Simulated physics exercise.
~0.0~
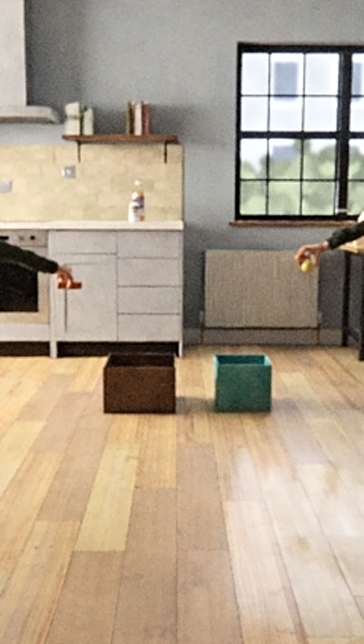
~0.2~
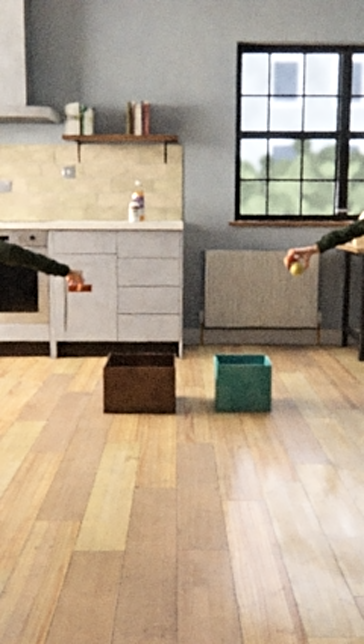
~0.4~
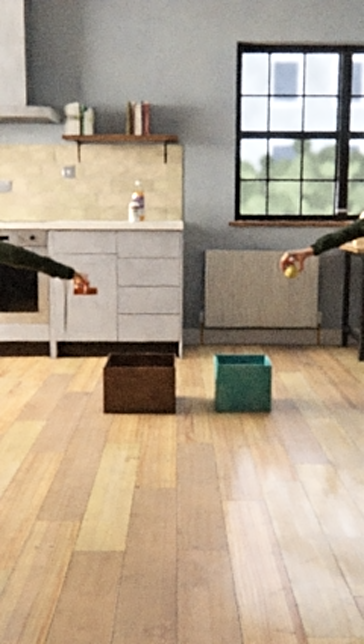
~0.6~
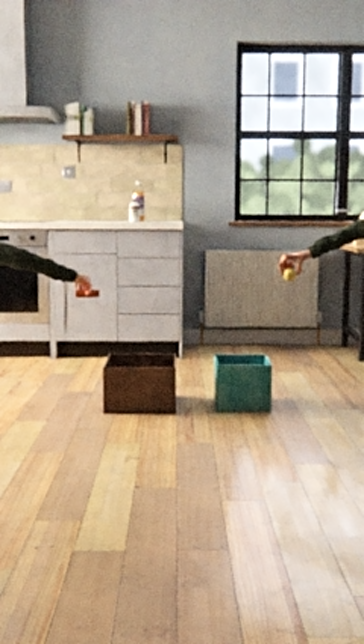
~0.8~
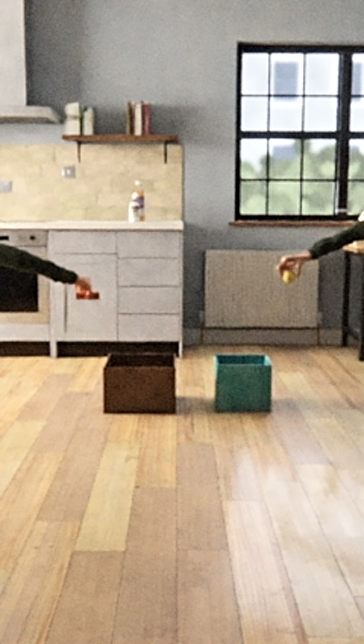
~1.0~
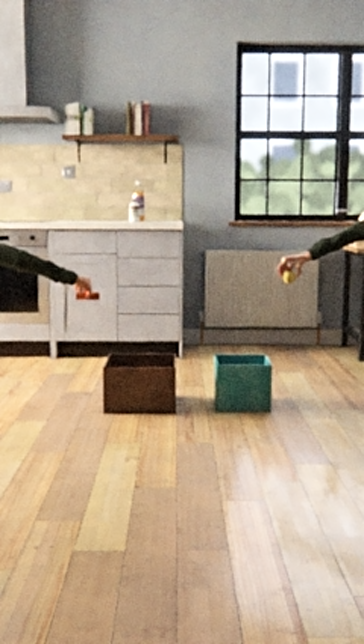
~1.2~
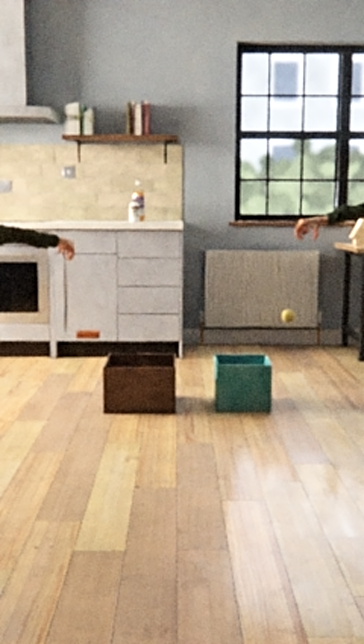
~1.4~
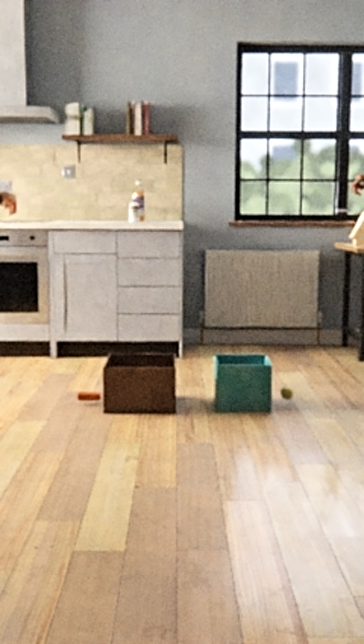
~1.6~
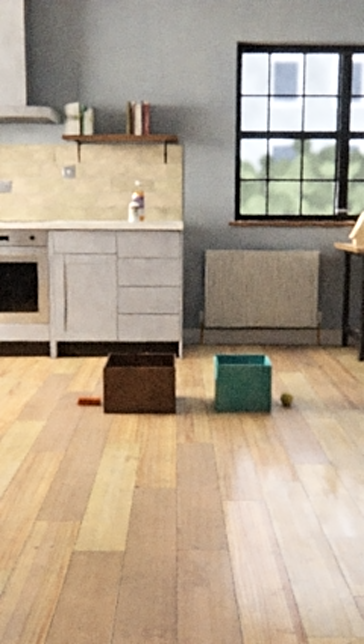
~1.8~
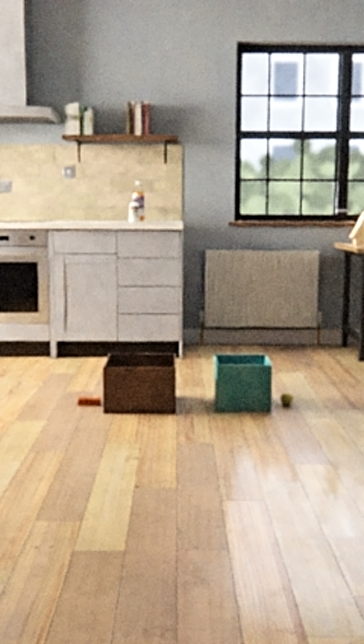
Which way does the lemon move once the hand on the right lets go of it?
The lemon moves down, ending up on the floor just to the right of the teal basket.
Two hands drop an orange sponge and a lemon, which land beside the crates.
